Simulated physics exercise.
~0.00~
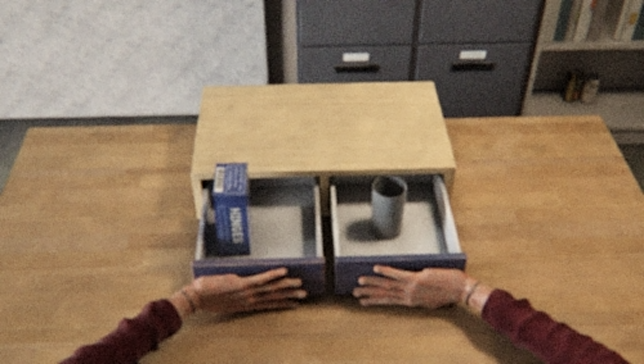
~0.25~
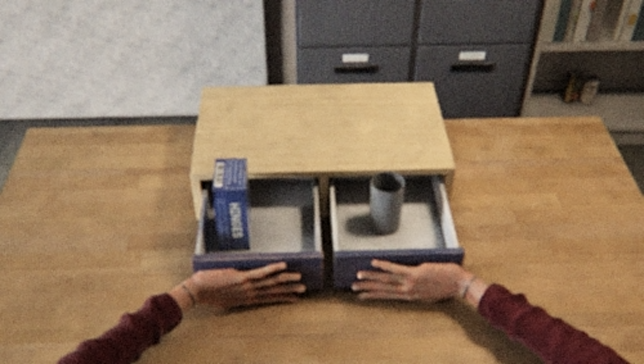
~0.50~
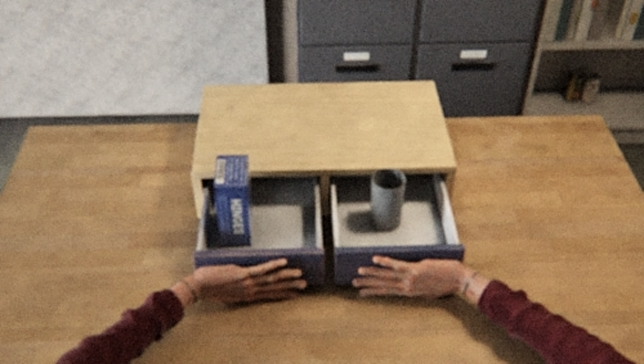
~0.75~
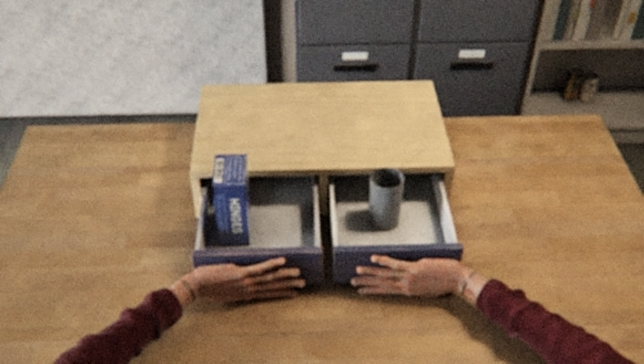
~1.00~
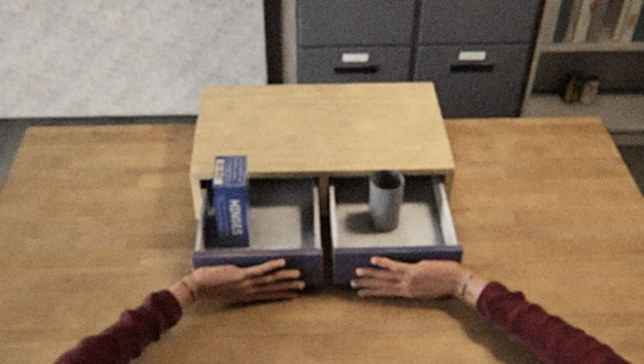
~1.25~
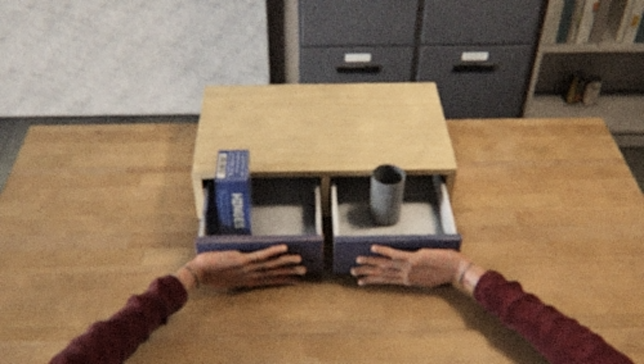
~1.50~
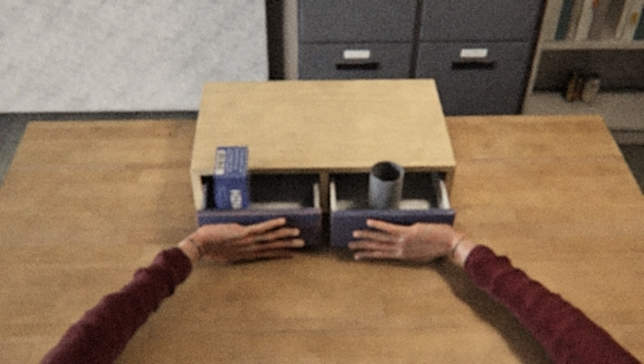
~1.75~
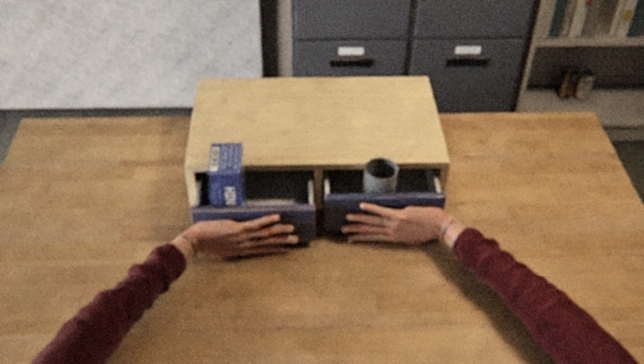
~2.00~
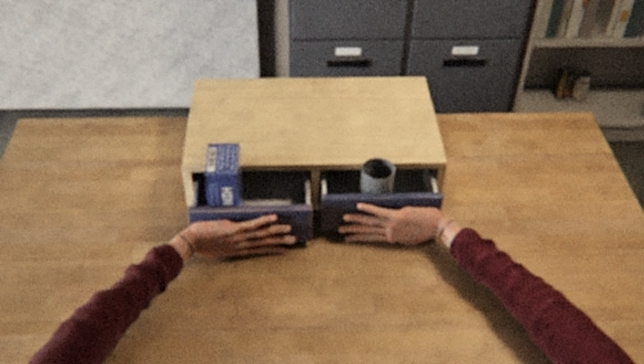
The clip shows two hands against the fronts of two open drawers in a wooden chest, the left holding a blue box and the right an upright grey beaker. After a pause, the hands push both drawers inwards, but they stop partway and remain partly open.
